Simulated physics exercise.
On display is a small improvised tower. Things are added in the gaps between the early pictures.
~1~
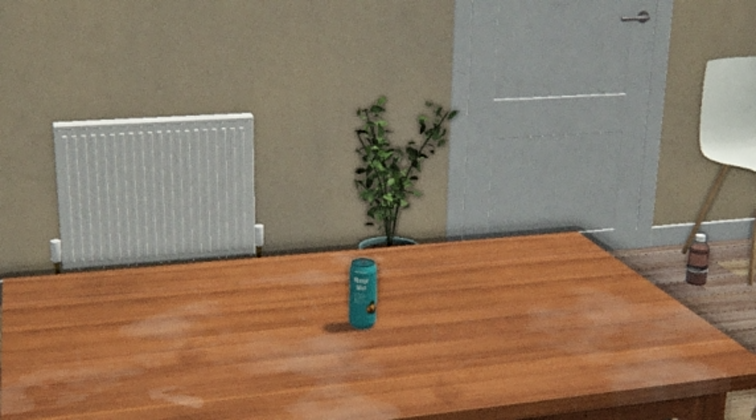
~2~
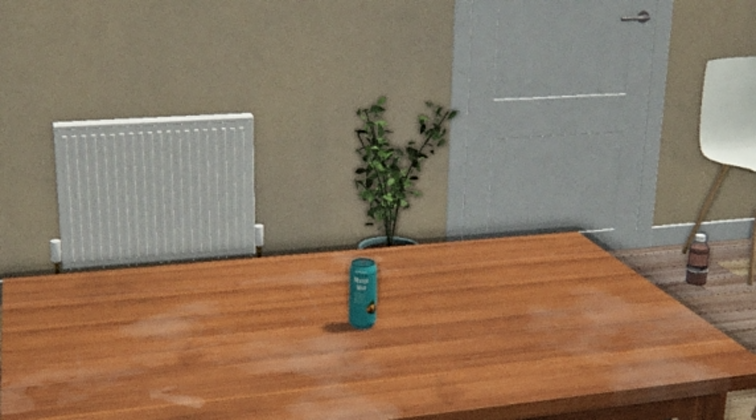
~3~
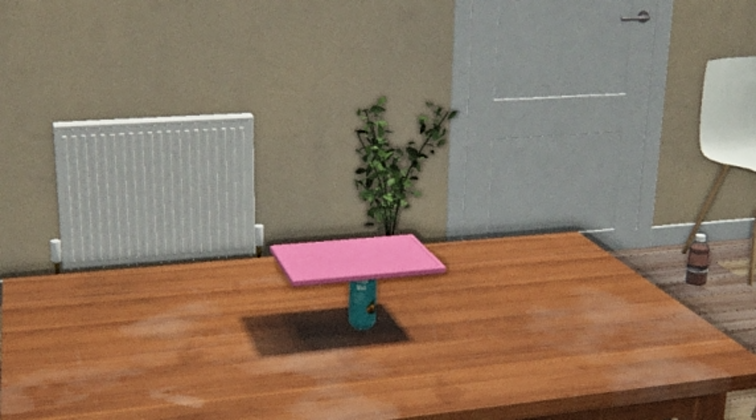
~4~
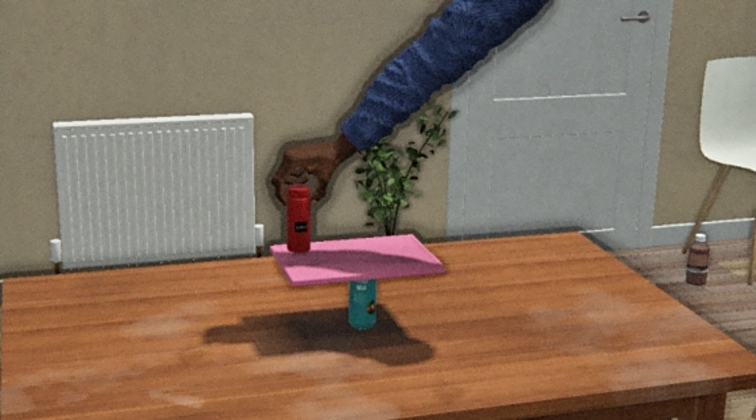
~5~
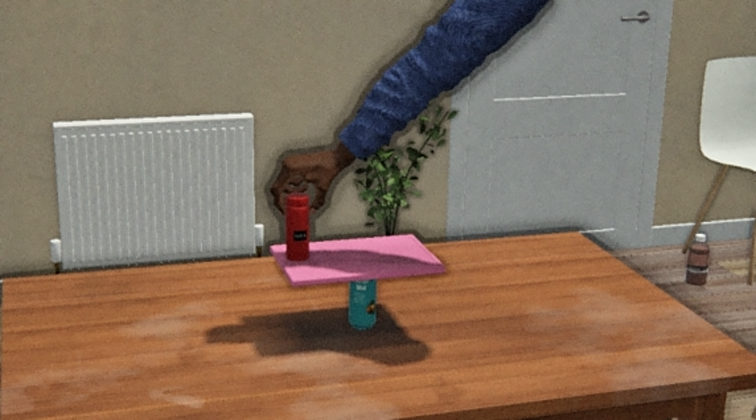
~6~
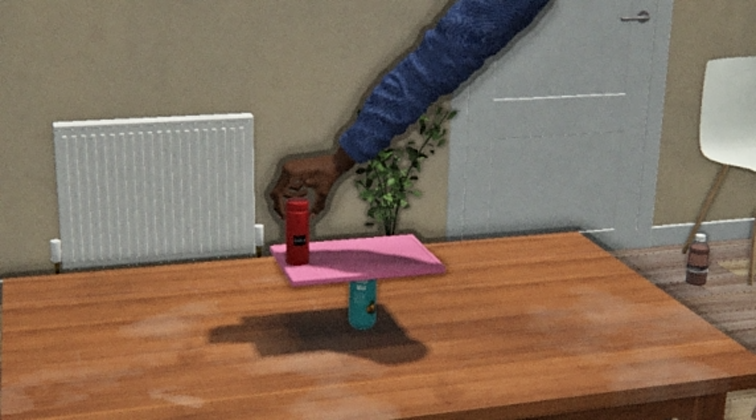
The clip shows a teal can standing on a wooden table, then a flat pink lid resting on top of it; a hand in a blue sleeve appears and lowers a red shaker slightly onto the lid's left side.
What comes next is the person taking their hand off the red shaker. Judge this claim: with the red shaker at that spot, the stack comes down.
The claim is right.
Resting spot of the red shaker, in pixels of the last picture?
I'd point to roughly (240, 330).
Then, 0.50 s past the last view, red shaker now fallen; pink lid rocked 52° from its first pose.
Then, 0.70 s past the last view, pink lid rocked 48° from its first pose.
Finally, fallen, pink lid and red shaker; turquoise can still in place. Final places as the last picture's camera would see them, red shaker near (240, 330). The stack loses its balance.
